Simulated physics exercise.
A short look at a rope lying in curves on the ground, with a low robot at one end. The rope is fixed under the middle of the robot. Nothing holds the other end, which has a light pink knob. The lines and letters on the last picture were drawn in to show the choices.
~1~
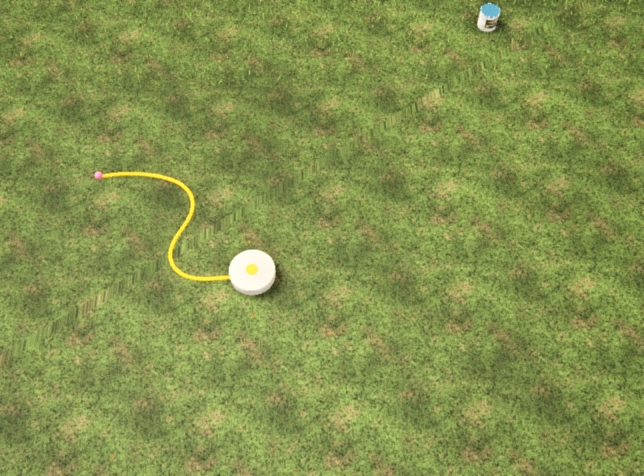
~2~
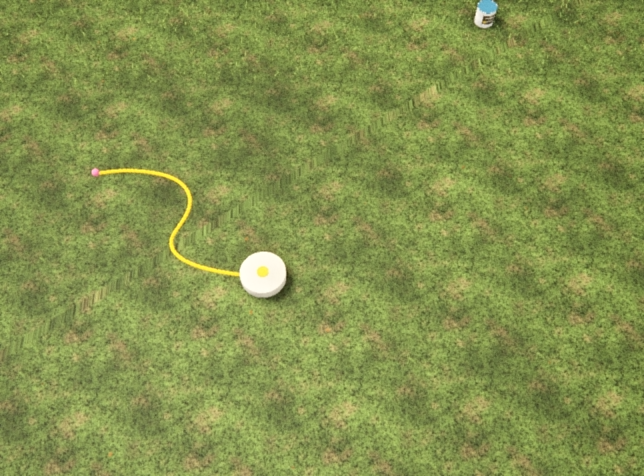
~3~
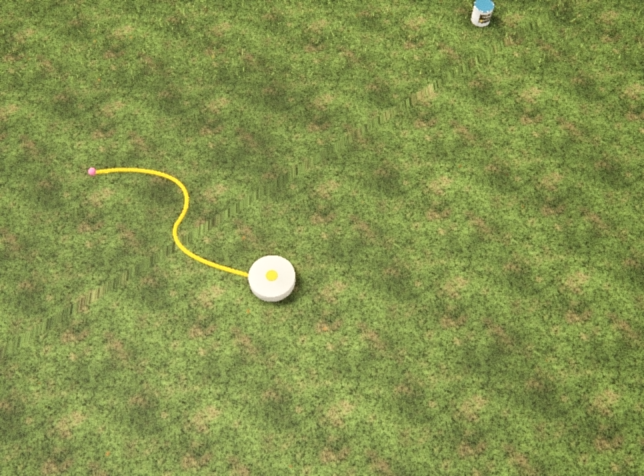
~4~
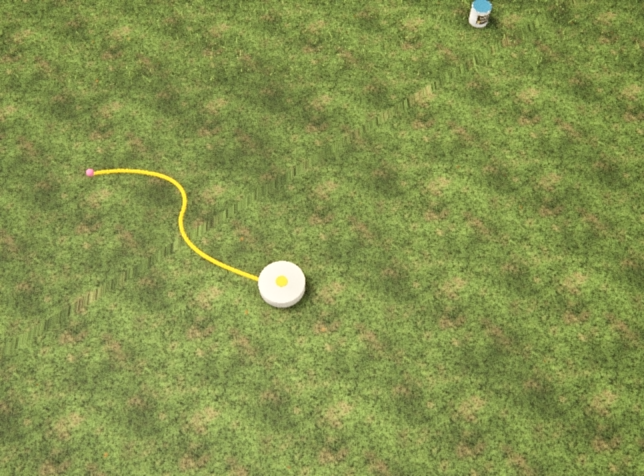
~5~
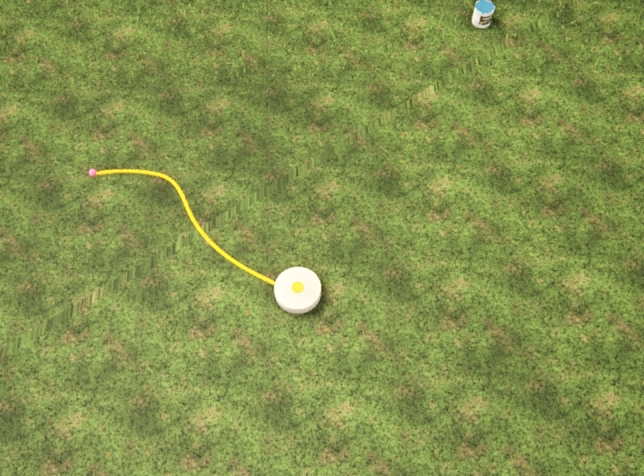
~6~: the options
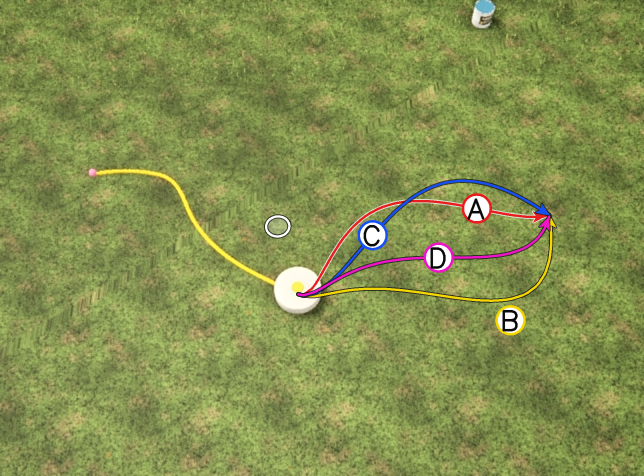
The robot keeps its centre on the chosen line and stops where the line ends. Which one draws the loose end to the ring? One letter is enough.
Choose route D.
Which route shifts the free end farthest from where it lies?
That is B.
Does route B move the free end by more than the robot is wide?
Yes.
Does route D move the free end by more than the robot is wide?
Yes.
On the marked copy, A from (298, 294) via (398, 203) to (546, 216); B from (298, 294) via (467, 299) to (549, 215); C from (298, 294) via (411, 199) to (549, 215); D from (298, 294) via (433, 258) to (549, 217); the ring at (278, 226).
With D. Early on, robot (397, 256), middle of the rope (257, 233), free end (140, 184).
Further on, robot (502, 251), middle of the rope (357, 241), free end (224, 215).
At the end, robot (552, 211), middle of the rope (415, 239), free end (279, 225); the free end is on the ring.
As for the rest, A leaves the free end at (277, 197); B leaves the free end at (289, 244); C leaves the free end at (278, 198).
